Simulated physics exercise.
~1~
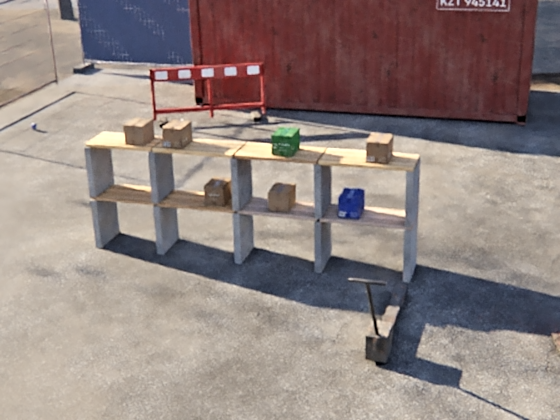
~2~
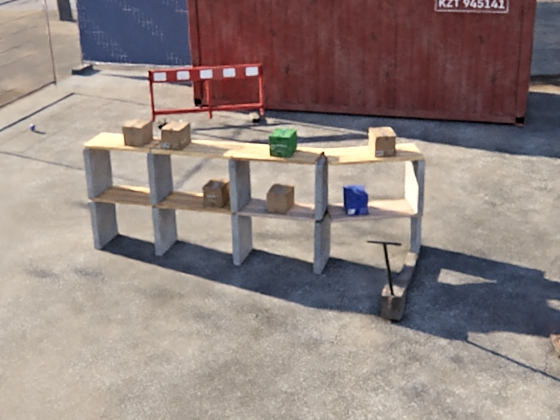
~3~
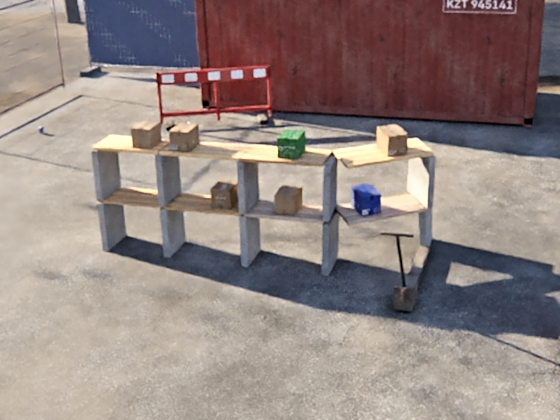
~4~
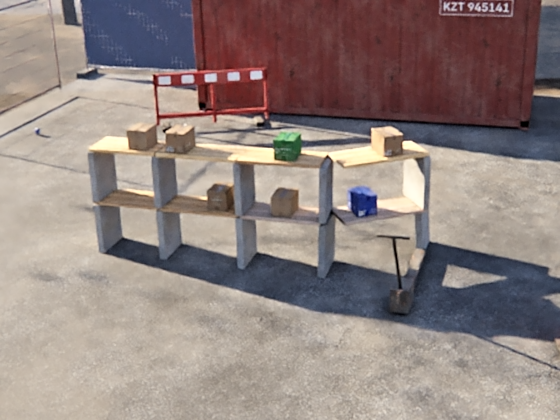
A long two-tier shelf of pale blocks and loose boards stood on pavement as a small long-handled jack slid into its right end, nudging that section slightly askew, but the shelf stayed up with the blue, green and brown boxes still on it.
